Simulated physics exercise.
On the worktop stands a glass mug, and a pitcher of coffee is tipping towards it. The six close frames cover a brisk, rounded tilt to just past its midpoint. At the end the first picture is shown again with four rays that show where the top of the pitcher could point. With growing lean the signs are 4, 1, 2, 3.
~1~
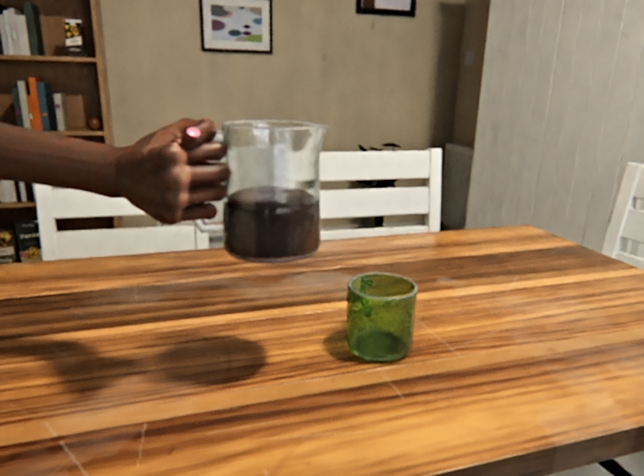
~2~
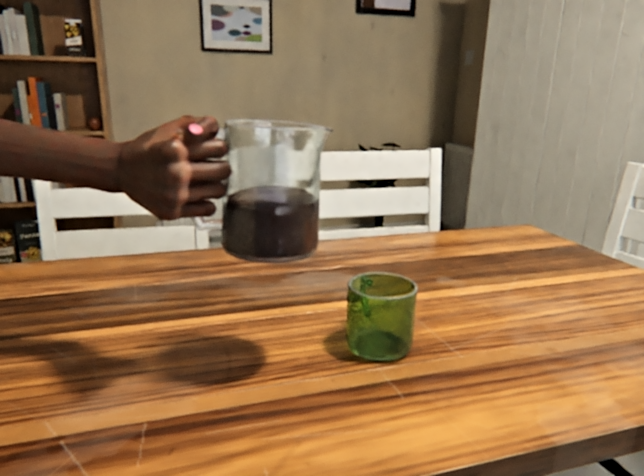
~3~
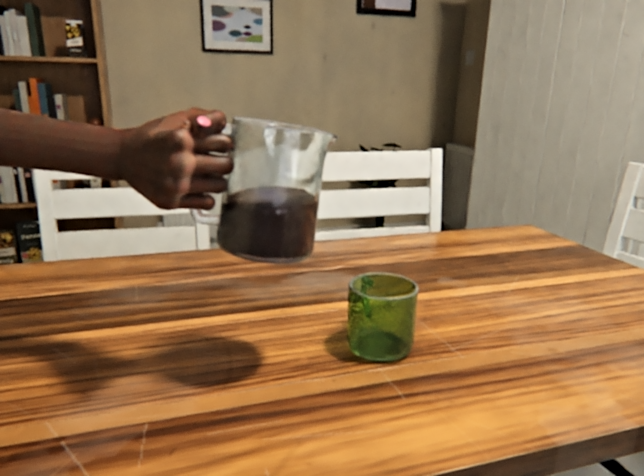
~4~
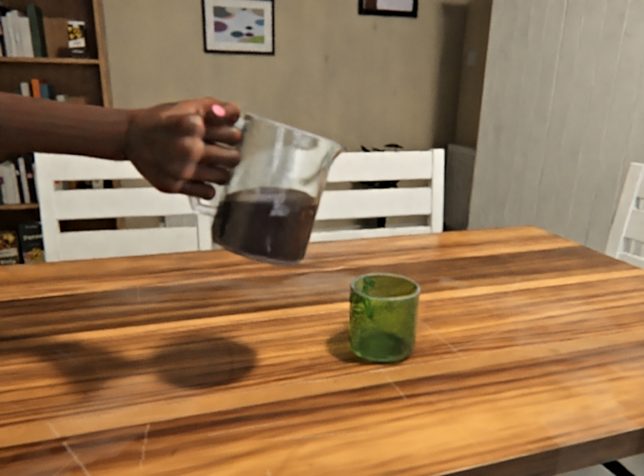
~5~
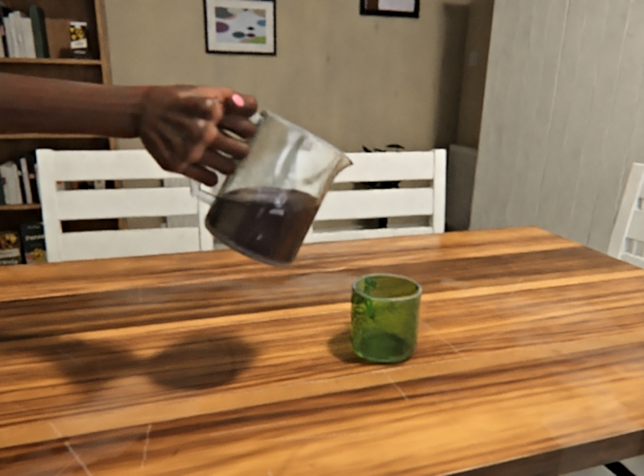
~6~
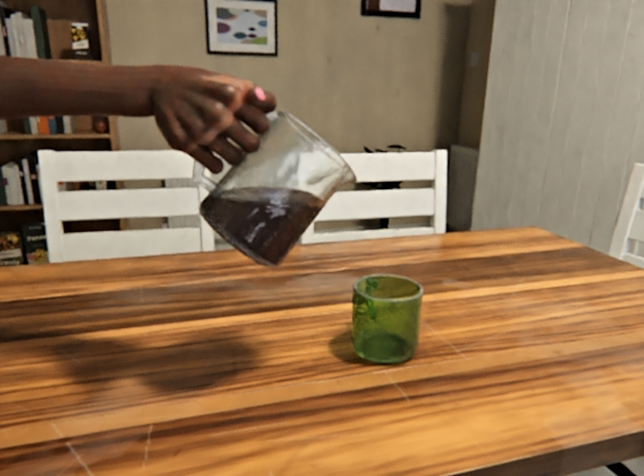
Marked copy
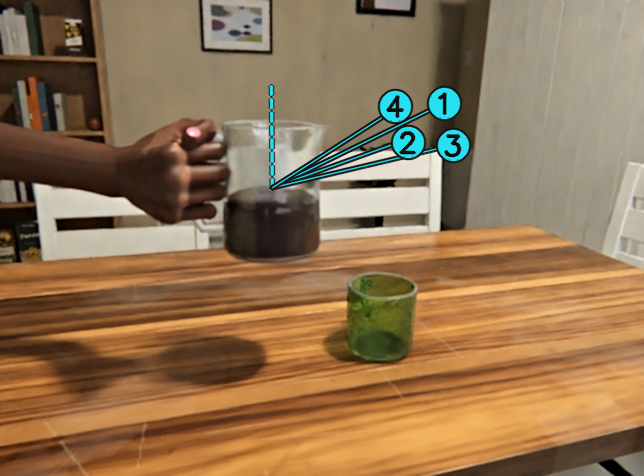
A hand tilting a clear glass pitcher of dark liquid rightward above a green glass cup on a striped wooden table.
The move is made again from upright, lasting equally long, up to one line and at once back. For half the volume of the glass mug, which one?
It is 3.
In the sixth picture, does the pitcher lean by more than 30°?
Yes.
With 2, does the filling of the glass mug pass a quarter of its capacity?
Yes.
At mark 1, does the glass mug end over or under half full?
Under half.
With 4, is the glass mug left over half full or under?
Under half.
On the marked copy, 1 at (429, 110); 2 at (391, 144); 3 at (436, 148); 4 at (382, 117).
Choosing 1, the glass mug ends with about 18 % of what it can hold.
Choosing 2, the glass mug ends with about 34 % of what it can hold.
Choosing 3, the glass mug ends with about 51 % of what it can hold.
Choosing 4, the glass mug ends with about 6 % of what it can hold.
